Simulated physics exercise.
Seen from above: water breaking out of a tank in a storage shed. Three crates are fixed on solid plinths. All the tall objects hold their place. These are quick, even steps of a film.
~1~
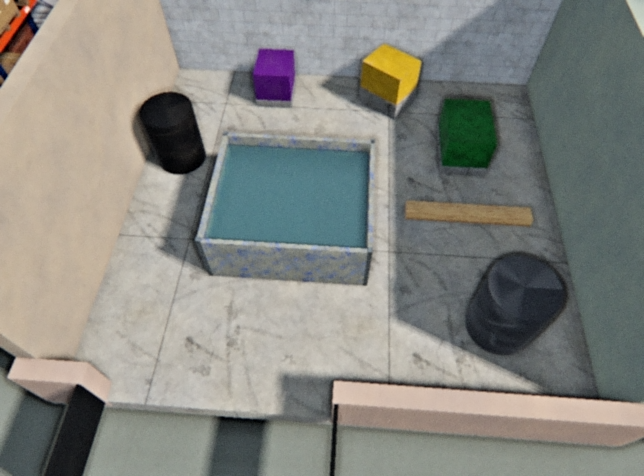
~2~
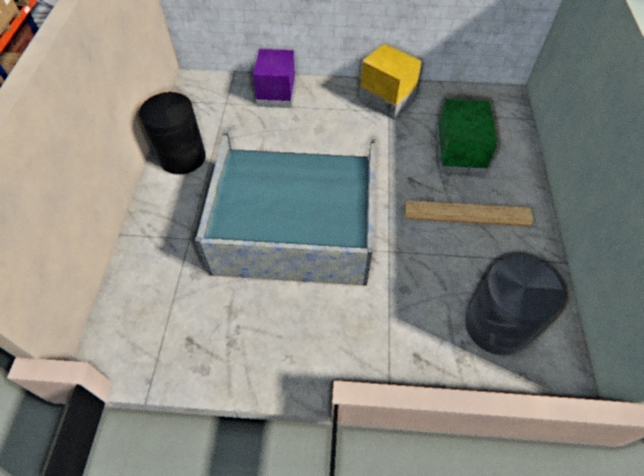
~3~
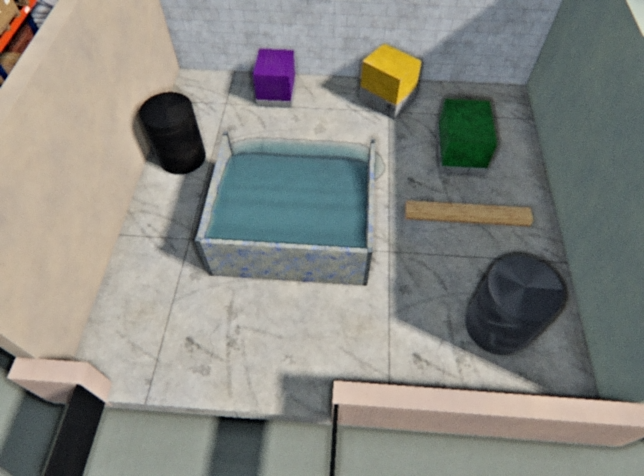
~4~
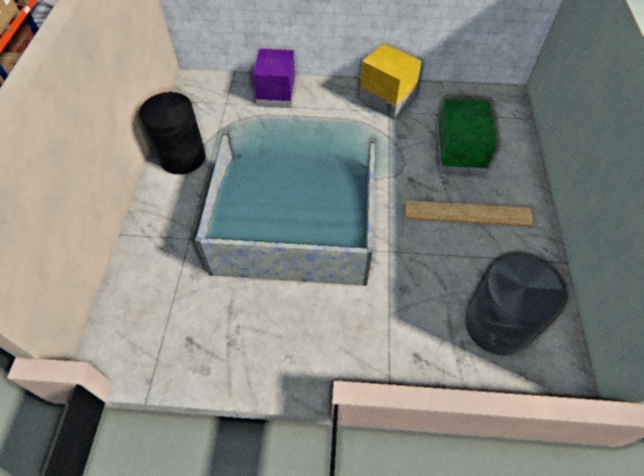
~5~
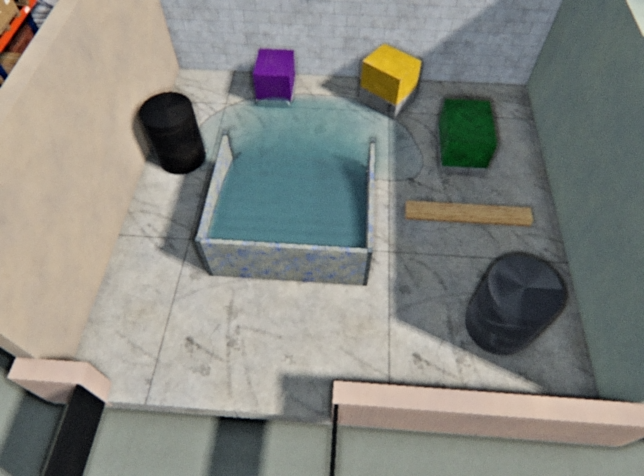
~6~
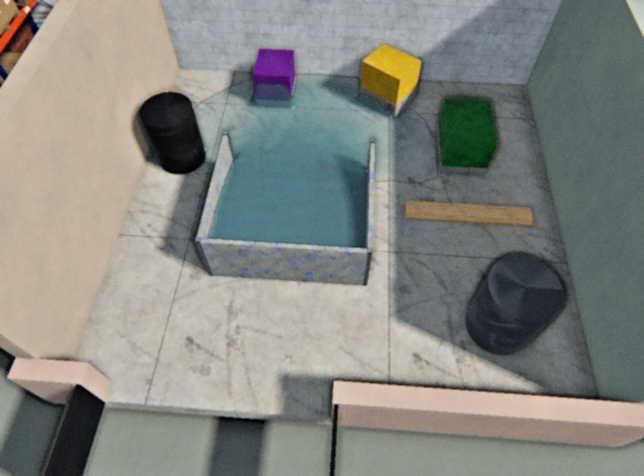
Water pouring out of the open far side of a rectangular tank, spreading across the grey floor toward purple and yellow blocks.
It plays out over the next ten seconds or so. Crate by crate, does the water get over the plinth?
One by one: The purple crate gets wet; the yellow crate gets wet; the green crate gets wet.
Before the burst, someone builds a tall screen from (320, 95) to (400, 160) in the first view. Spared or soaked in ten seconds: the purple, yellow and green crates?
One by one: The purple crate is soaked; the yellow crate is wetted; the green crate escapes it.
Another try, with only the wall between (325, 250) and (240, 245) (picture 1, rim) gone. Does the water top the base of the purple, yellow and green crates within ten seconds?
In short: Purple crate keeps dry, yellow crate is safe, green crate is safe.
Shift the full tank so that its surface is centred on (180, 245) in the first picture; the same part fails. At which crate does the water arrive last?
It is the green one.
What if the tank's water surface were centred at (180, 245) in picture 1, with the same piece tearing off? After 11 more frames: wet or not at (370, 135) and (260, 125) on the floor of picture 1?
In turn: Flooded, awash.
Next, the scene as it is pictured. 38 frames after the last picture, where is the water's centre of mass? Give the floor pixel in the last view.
At about (332, 166).
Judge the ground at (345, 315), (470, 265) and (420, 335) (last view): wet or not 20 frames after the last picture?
As listed: No water, dry, no water.
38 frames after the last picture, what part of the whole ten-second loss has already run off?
Close to 35 %.
A moment on, water covers 30 % of the floor; the purple crate water round its plinth, the yellow crate water round its plinth, the green crate water round its plinth.
Next, water covers 40 % of the floor; the purple crate water round its plinth, the yellow crate water round its plinth, the green crate water round its plinth.
Then, water covers 55 % of the floor; the purple crate water round its plinth, the yellow crate water round its plinth, the green crate water round its plinth.
Later, water covers 85 % of the floor; the purple crate water round its plinth, the yellow crate water round its plinth, the green crate water round its plinth.
In the end, water covers 95 % of the floor; the purple crate was topped, the yellow crate was topped, the green crate was topped.
